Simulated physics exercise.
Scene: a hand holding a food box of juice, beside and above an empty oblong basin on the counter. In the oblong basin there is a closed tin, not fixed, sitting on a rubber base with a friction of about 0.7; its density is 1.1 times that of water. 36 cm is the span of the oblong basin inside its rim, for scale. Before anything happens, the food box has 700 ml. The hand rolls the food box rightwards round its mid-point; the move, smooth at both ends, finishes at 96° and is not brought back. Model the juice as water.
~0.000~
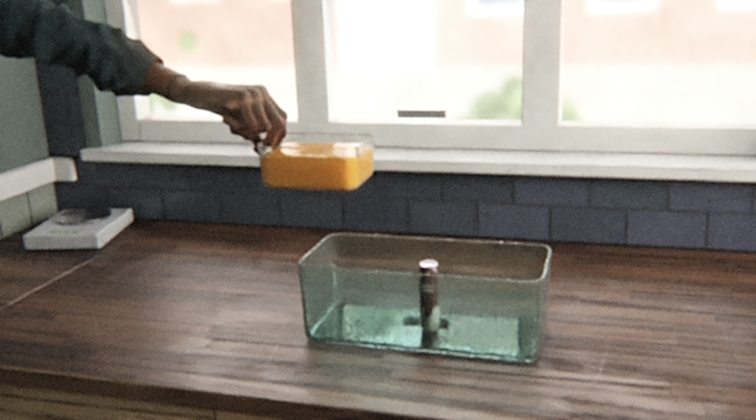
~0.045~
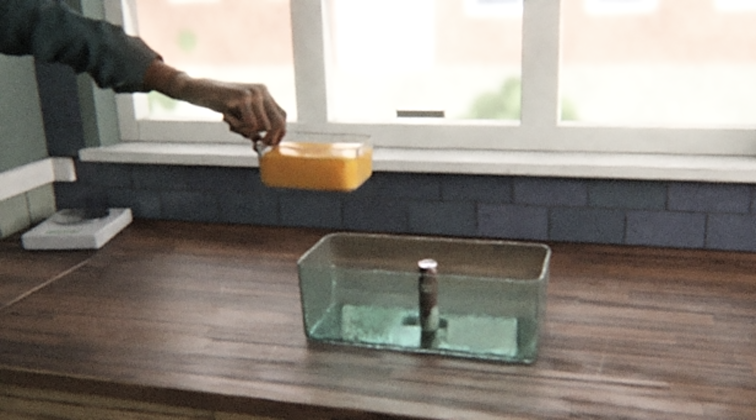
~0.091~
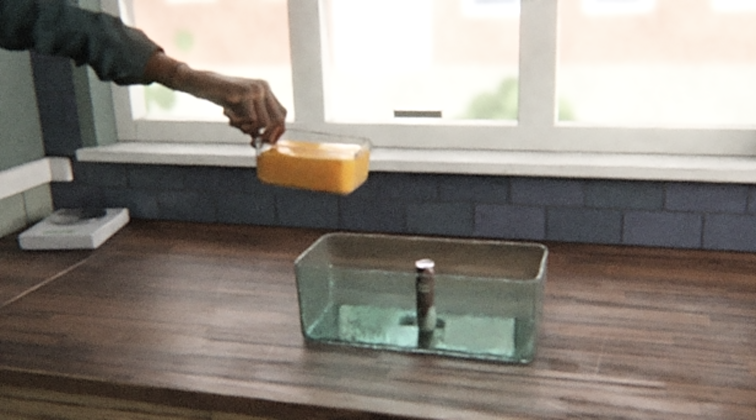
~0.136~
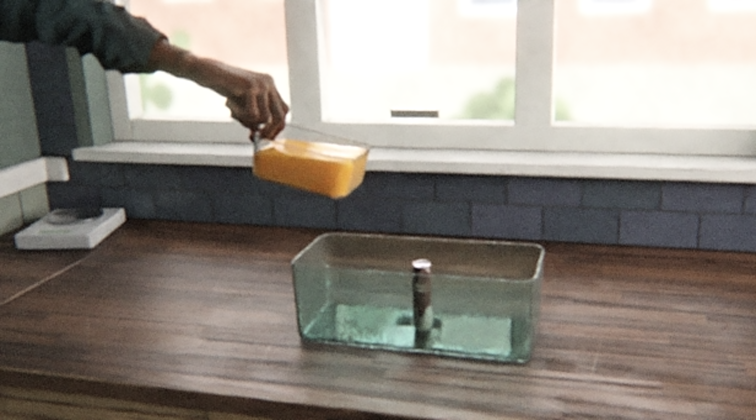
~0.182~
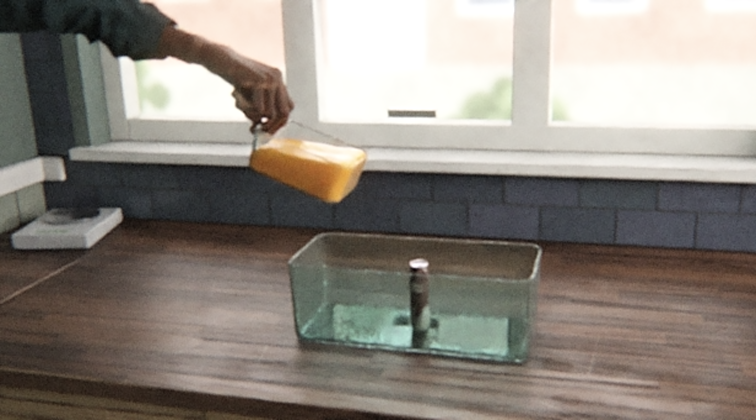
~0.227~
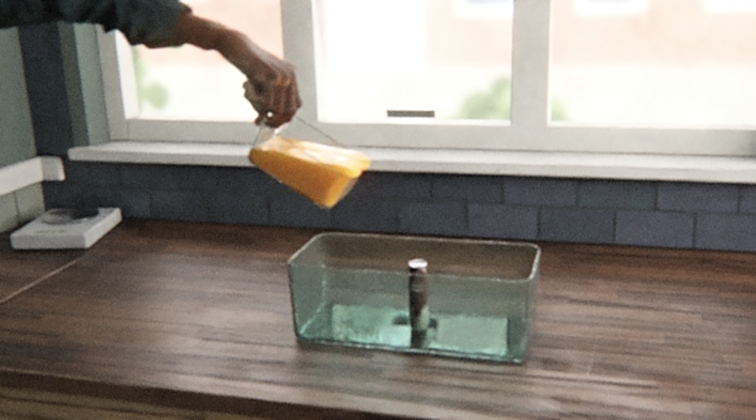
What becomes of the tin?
The tin is knocked over.
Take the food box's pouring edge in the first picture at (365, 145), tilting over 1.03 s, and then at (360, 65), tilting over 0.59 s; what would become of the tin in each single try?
First it stays on its base; then it stays on its base.
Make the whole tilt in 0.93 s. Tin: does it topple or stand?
The tin would stay balanced.
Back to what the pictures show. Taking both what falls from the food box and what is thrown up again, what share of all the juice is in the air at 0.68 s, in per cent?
Near 3 percent.
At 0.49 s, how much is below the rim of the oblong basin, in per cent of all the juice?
38 %, more or less.
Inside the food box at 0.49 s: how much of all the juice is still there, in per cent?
16 %.
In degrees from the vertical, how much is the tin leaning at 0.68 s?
Roughly 15°.
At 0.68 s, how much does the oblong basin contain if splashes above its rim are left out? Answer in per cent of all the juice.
Some 92 per cent.
After 0.49 s the tilt is 89° and 16 per cent is still to pour; the tin stands where it began.
After 0.68 s the tilt is 96° and 4 per cent is still to pour; the tin leans 16°.
After 0.87 s the tilt is 96° and 1 per cent is still to pour; the tin lies on its side.
After 1.09 s the tilt is 96° and 0 per cent is still to pour; the tin lies on its side.
In the end the tin lies on its side.
